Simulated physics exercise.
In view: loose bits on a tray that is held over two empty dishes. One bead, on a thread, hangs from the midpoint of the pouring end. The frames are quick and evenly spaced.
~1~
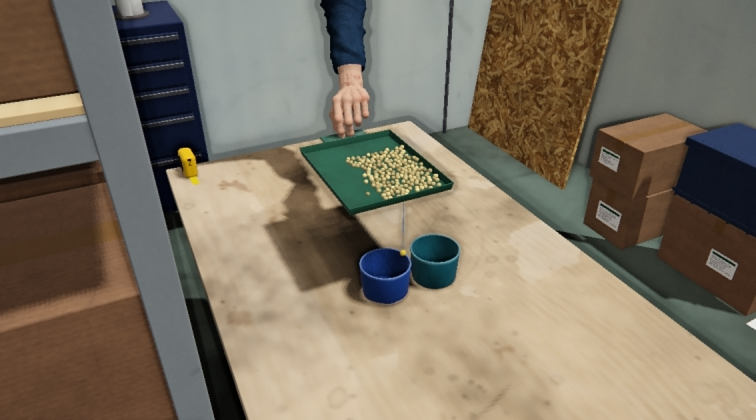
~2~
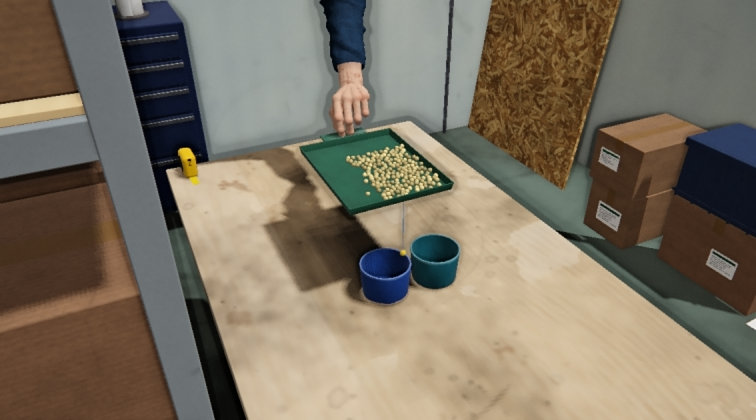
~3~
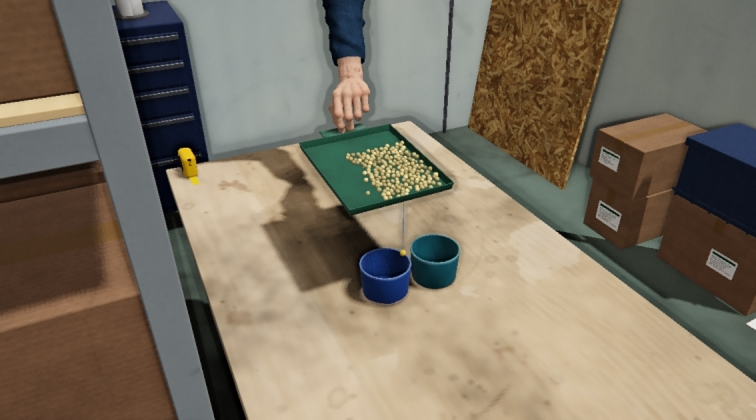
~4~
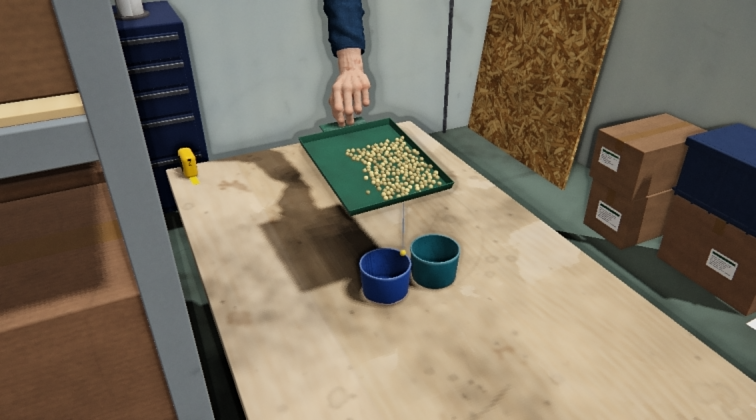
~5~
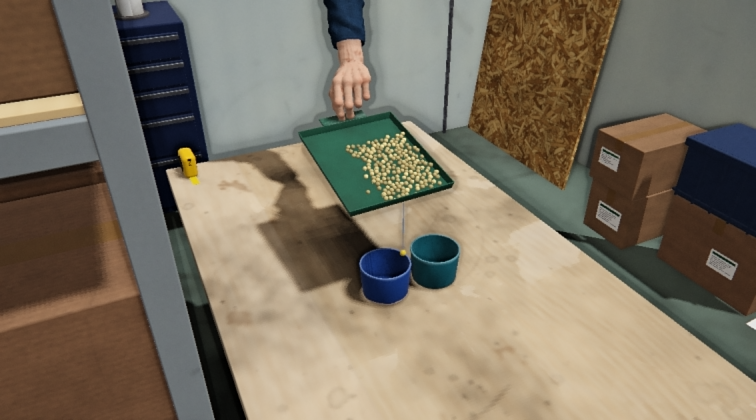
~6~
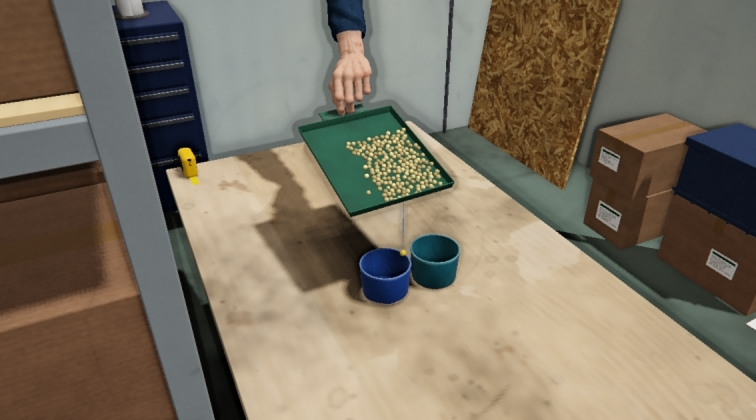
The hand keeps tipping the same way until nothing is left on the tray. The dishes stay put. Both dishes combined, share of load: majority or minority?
Minority.
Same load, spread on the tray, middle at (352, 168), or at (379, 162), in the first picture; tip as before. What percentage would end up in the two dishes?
It's 20 percent the first time and 20 percent the second.
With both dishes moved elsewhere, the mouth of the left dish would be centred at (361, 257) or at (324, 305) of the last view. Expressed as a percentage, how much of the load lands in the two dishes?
About 0 and 50 per cent respectively.
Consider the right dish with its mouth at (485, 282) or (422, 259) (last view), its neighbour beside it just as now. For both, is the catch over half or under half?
Result - try one, below the halfway mark; try two, past the halfway mark.
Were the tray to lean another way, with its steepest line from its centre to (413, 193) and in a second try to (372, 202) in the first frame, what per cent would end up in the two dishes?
I'd say some 50 in a hundred at first, then 20 in a hundred.
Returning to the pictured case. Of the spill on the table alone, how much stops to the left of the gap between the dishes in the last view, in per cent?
It works out at some 60 percent.
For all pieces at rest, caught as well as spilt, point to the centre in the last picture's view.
Roughly pixel (399, 322).
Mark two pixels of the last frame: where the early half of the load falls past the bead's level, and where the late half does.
First roughly (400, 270), then roughly (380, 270).
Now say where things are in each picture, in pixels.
The first frame shows corners of the pouring end near (351, 208) and (452, 182), level; middle of the load near (394, 172), soya beans; left dish near (397, 289); right dish near (447, 273); bead on its thread near (403, 253).
The second frame shows corners of the pouring end near (351, 208) and (452, 182), level; middle of the load near (394, 172).
The third frame shows corners of the pouring end near (351, 208) and (452, 182), tipped barely, lowest at the left corner; middle of the load near (394, 170).
The fourth frame shows corners of the pouring end near (351, 209) and (452, 182), tipped a little, lowest at the left corner; middle of the load near (394, 168).
The fifth frame shows corners of the pouring end near (351, 210) and (452, 182), tipped a little, lowest at the left corner; middle of the load near (394, 166).
The sixth frame shows corners of the pouring end near (351, 211) and (452, 181), tipped a little, lowest at the left corner; middle of the load near (395, 164); left dish near (397, 289); right dish near (447, 273).
Shortly afterwards, tray tipped steeply; all but a few on the tray; only a few in the air.
Next, tray tipped right over; near a quarter on the tray; a little in the left dish; near a third outside both; near a third in the air.
Some moments later, tray tipped past a quarter turn; a little in the left dish; the bulk outside both.
In the end, tray tipped past a quarter turn; a little in the left dish; none at all in the right dish; the bulk outside both.
